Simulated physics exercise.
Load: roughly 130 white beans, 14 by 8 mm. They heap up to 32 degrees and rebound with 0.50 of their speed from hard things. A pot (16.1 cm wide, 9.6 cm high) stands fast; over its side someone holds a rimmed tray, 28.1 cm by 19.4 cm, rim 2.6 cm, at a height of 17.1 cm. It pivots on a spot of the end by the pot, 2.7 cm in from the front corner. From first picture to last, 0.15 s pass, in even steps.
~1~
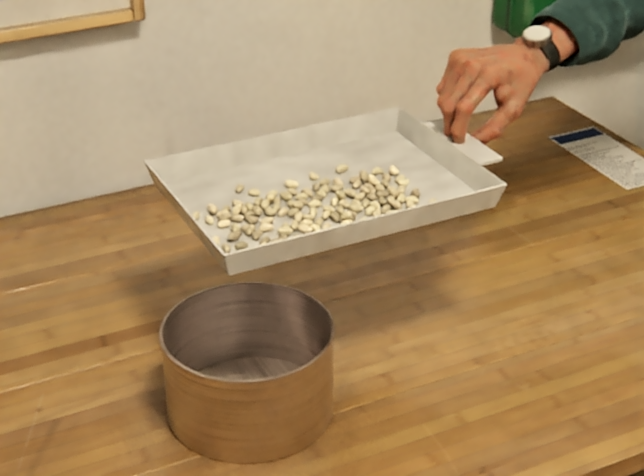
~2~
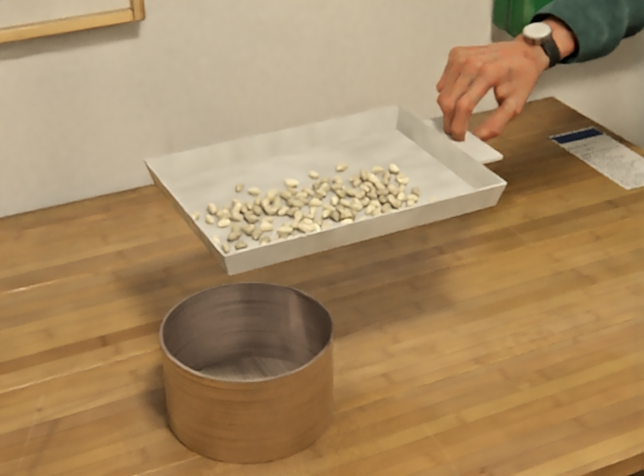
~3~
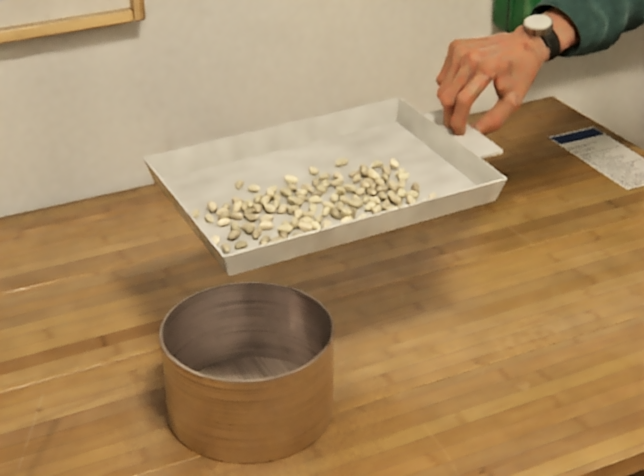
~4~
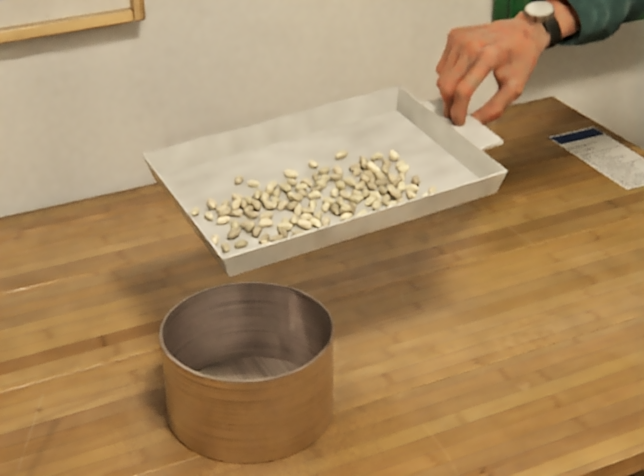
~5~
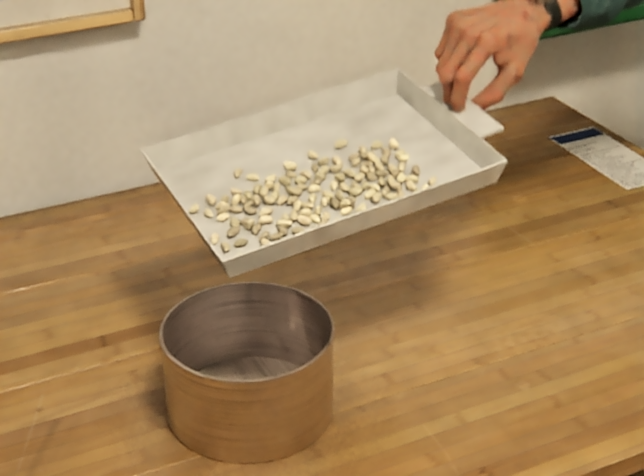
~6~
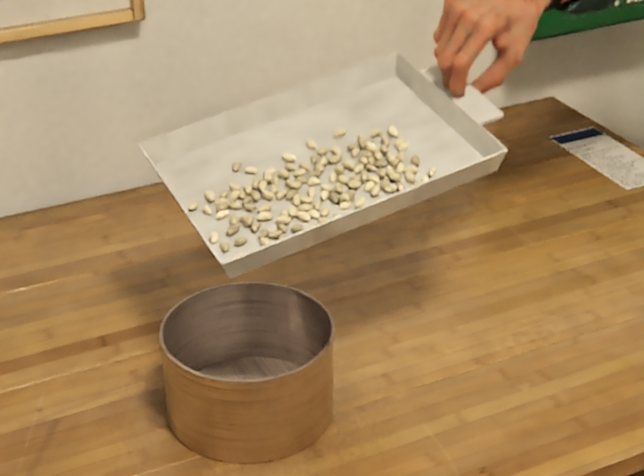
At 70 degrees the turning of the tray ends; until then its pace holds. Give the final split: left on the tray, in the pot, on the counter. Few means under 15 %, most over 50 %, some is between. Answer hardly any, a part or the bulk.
Tray a part, pot a part, counter a part.
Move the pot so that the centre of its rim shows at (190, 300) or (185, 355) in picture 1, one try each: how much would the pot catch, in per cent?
About 0 and 65 per cent.
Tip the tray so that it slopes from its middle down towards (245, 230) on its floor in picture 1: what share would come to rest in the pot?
Some 15 per cent.
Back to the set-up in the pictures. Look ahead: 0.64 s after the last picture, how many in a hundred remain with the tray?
Some 50 per cent of the load.
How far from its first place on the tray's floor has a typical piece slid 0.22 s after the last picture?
Some 2 cm.
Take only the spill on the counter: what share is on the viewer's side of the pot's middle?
Some 100 per cent.
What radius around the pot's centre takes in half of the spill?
Roughly 22 cm.
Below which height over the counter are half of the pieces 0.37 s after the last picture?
Roughly 22 cm.
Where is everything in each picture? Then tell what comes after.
In the first picture, tray tilt 0 degrees, front corners at (229, 249) and (497, 183); middle of the pieces at (313, 212); pot at (247, 328).
In the second picture, tray tilt 1 degrees, front corners at (228, 250) and (497, 181); middle of the pieces at (313, 211).
In the third picture, tray tilt 2 degrees, front corners at (228, 251) and (497, 177); middle of the pieces at (313, 208).
In the fourth picture, tray tilt 5 degrees, front corners at (228, 252) and (497, 169), lowest corner left front; middle of the pieces at (313, 204).
In the fifth picture, tray tilt 8 degrees, front corners at (227, 254) and (497, 159), lowest corner left front; middle of the pieces at (312, 198).
In the sixth picture, tray tilt 12 degrees, front corners at (226, 256) and (497, 148), lowest corner left front; middle of the pieces at (312, 192); pot at (247, 328).
Then, 0.22 s after the last picture, tilt 41 degrees; the tray holds 100 %, the pot 0 %.
Then, 0.37 s after the last picture, tilt 61 degrees; the tray holds 100 %, the pot 0 %.
Then, 0.64 s after the last picture, tilt 70 degrees; the tray holds 50 %, the pot 15 %.
In the end, tray 30 %, pot 40 %, counter 30 %.
